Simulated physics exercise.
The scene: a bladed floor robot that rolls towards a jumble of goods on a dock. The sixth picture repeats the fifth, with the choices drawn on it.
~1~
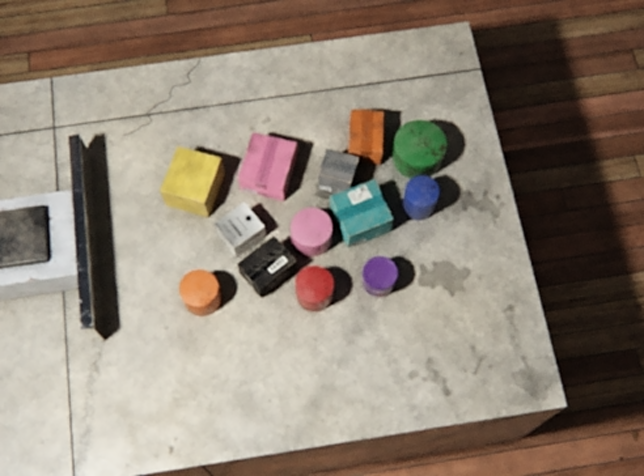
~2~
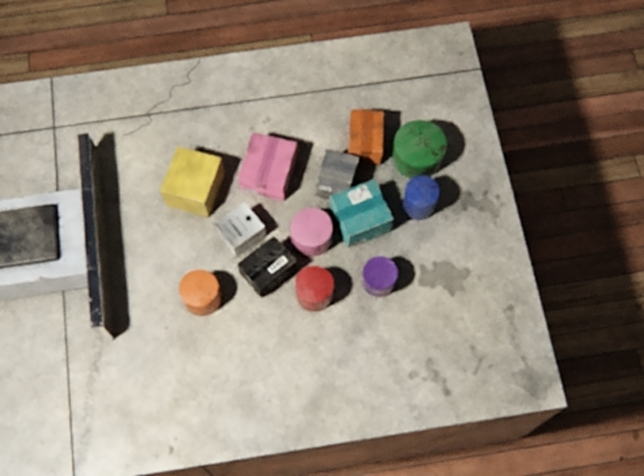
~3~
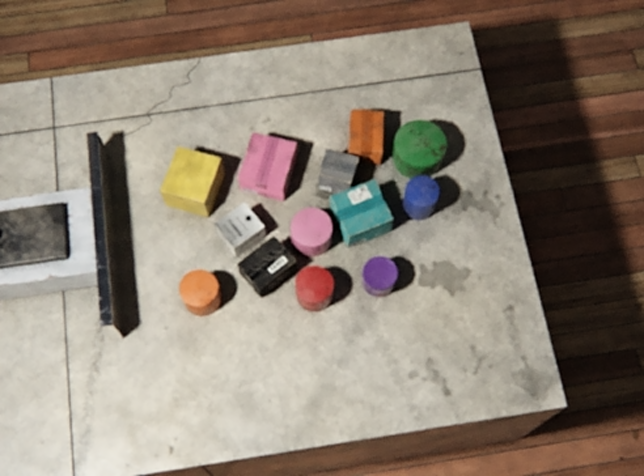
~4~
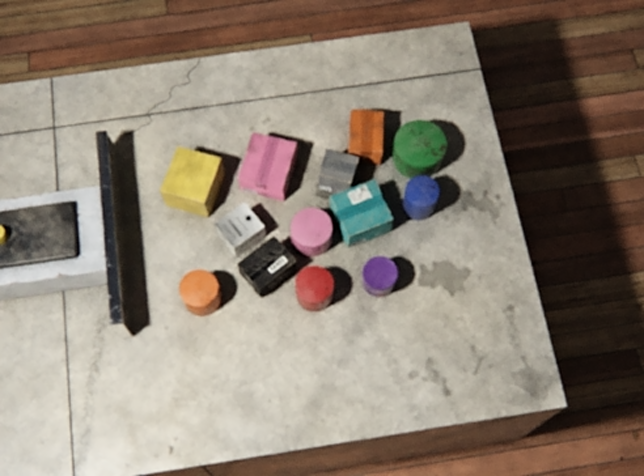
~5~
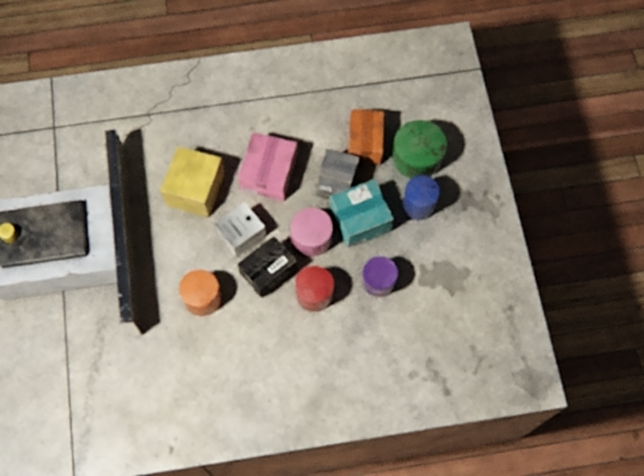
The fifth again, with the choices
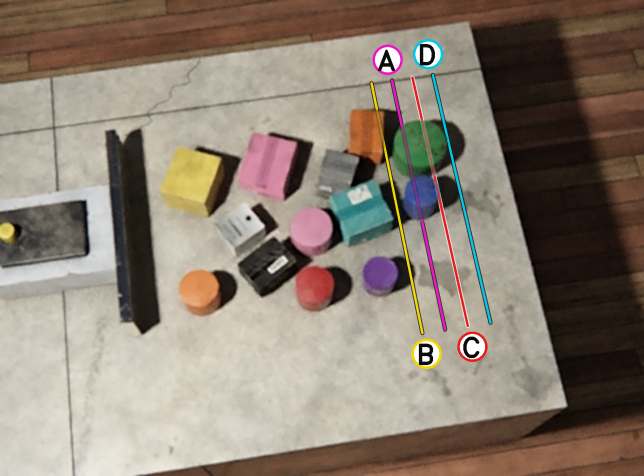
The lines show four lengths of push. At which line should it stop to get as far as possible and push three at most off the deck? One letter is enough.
No farther than B.
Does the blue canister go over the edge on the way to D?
Yes.
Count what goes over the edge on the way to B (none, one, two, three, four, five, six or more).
By then, two.
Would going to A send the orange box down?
By then, yes.
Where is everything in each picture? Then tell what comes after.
In the first picture, turquoise parcel (362, 214); yellow crate (193, 183); blue canister (420, 198).
In the second picture, robot (20, 236); purple pail (379, 278).
In the third picture, robot (29, 235); orange box (366, 137).
In the fourth picture, robot (39, 234); white box (240, 230).
In the fifth picture, robot (49, 232); green canister (419, 150); pink parcel (268, 166); grey box (338, 173).
On the copy, A at (417, 198); B at (396, 201); C at (439, 195); D at (460, 192).
On B. First, robot (151, 217); pink parcel (291, 162); yellow crate (244, 168).
Then, robot (250, 203); green canister (465, 143); blue canister (465, 201).
Finally, robot (327, 192); green canister over the edge; blue canister over the edge; two fallen.
By contrast, A drops four; C drops five; D drops seven.
